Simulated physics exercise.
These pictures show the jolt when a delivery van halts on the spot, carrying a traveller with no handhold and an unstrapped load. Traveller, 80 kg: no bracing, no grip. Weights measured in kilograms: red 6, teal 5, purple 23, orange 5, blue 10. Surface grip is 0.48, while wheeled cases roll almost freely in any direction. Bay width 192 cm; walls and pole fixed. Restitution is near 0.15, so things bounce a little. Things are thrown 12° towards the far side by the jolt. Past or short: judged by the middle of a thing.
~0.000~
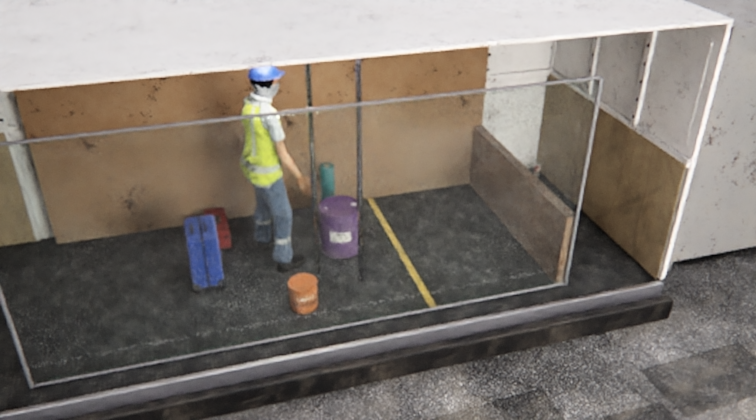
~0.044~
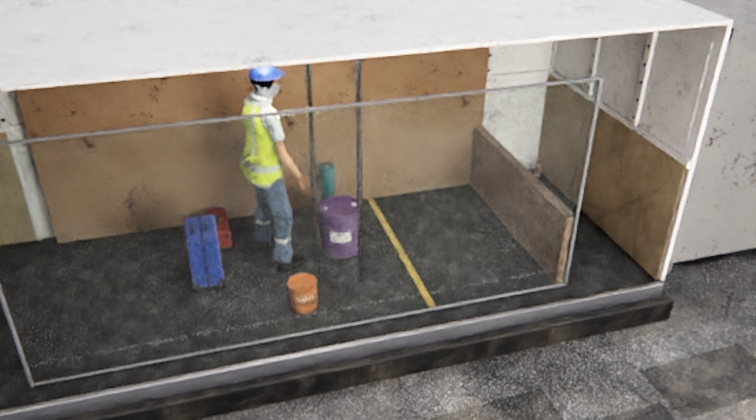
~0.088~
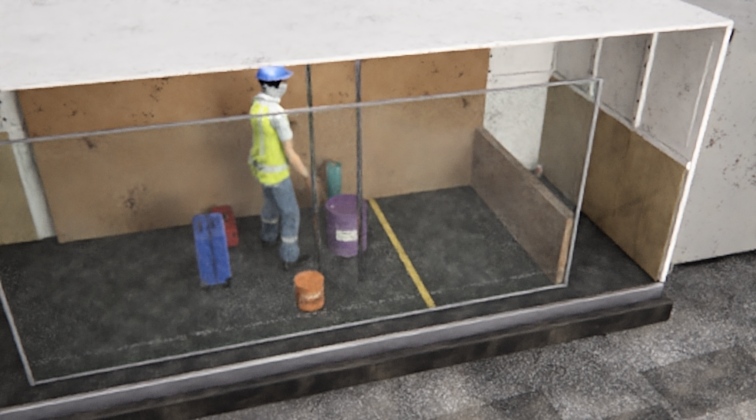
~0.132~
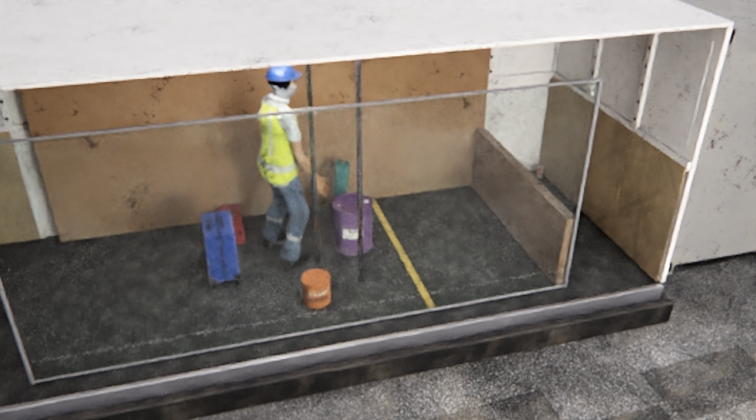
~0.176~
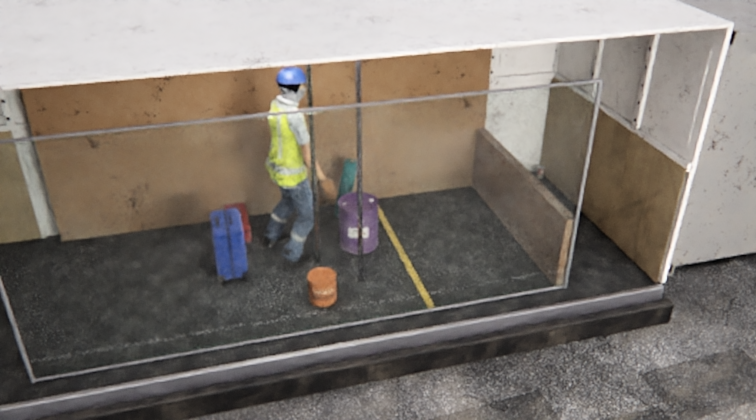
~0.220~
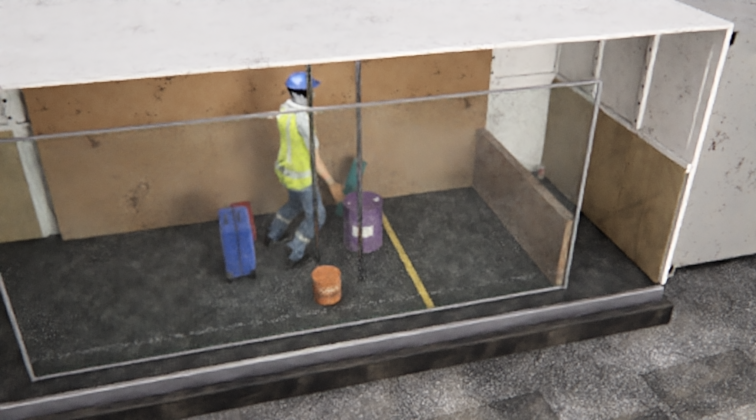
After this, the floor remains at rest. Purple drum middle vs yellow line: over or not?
It does not overrun the line.
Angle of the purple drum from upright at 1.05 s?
Tilted roughly 0 degrees.
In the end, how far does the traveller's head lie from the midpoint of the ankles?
Separation: About 90 cm.
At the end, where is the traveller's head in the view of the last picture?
The head finishes close to (389, 181).
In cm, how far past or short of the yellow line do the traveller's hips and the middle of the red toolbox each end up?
Traveller's hips 40 short, red toolbox 130 short.
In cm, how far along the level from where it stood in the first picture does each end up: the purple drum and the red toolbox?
Lab note: Purple drum close to 45, red toolbox close to 30.
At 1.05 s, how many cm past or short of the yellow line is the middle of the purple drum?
Around 10 cm shy of the mark.
After 0.40 s the purple drum is 21 cm short of the yellow line, tilted 0°, near (372, 219) in the last picture's view; the traveller's hips 60 cm short of the yellow line.
After 0.65 s the purple drum is 13 cm short of the yellow line, tilted 0°, near (379, 217) in the last picture's view; the traveller's hips 47 cm short of the yellow line.
After 1.05 s the purple drum is 10 cm short of the yellow line, tilted 0°, near (383, 217) in the last picture's view; the traveller's hips 42 cm short of the yellow line.
At rest, 2.8 s, red toolbox stops short of the yellow line; purple drum stops short of the yellow line; orange bucket stops short of the yellow line; blue wheeled case stops short of the yellow line; traveller's hips stop short of the yellow line.
